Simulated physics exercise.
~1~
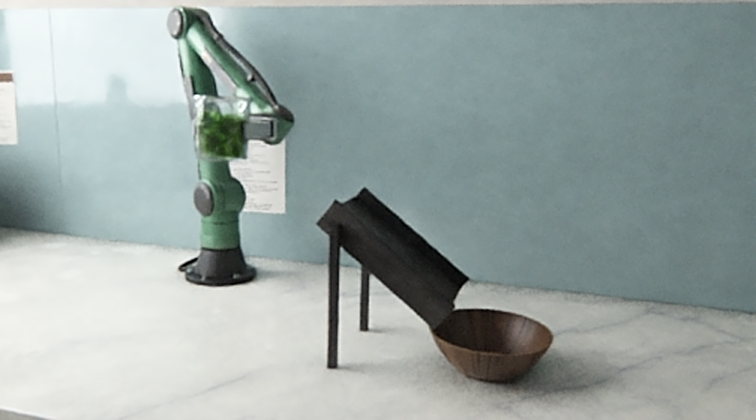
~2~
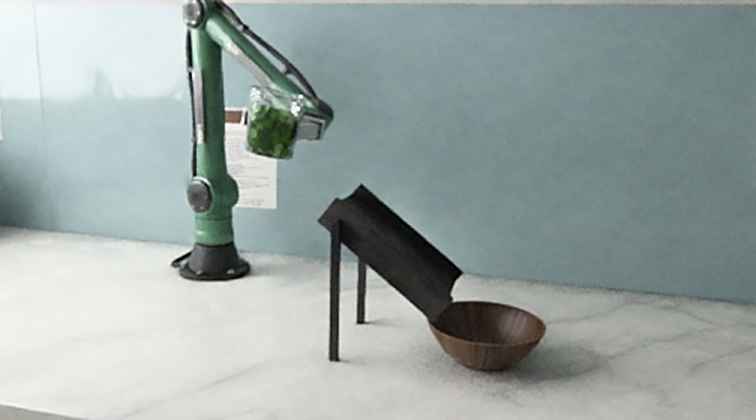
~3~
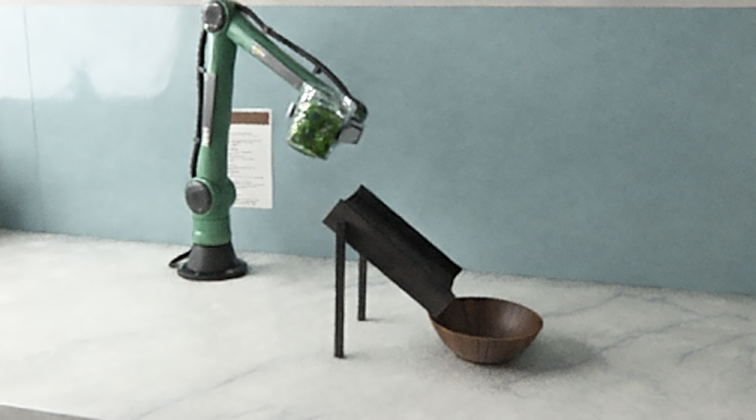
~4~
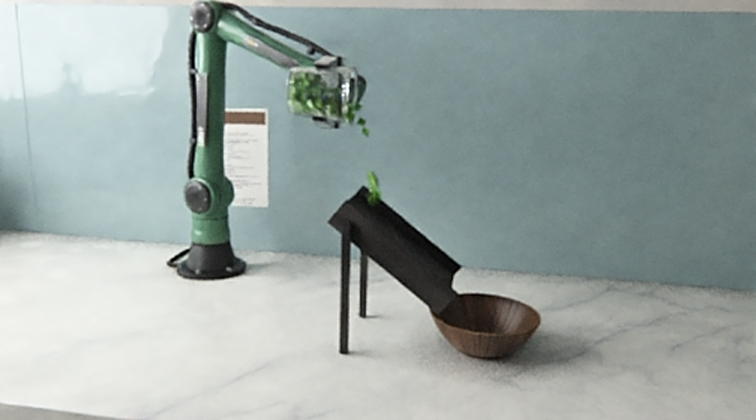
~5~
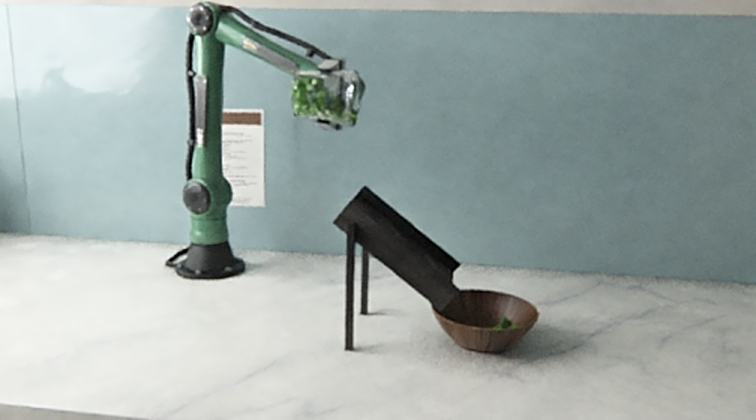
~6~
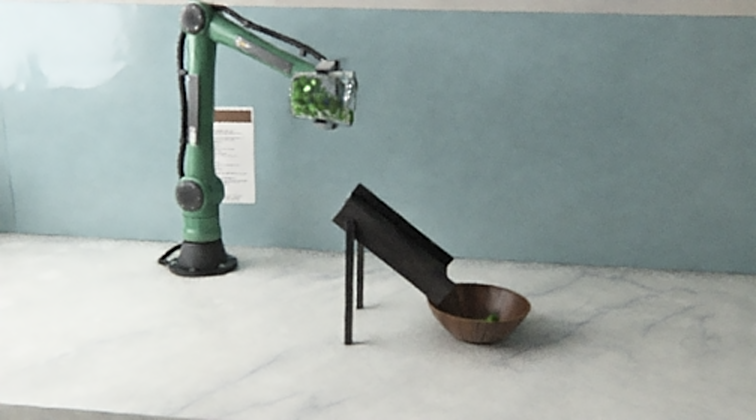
A green robot arm tips a clear cup, spilling a few green pieces down a dark chute into a wooden bowl.
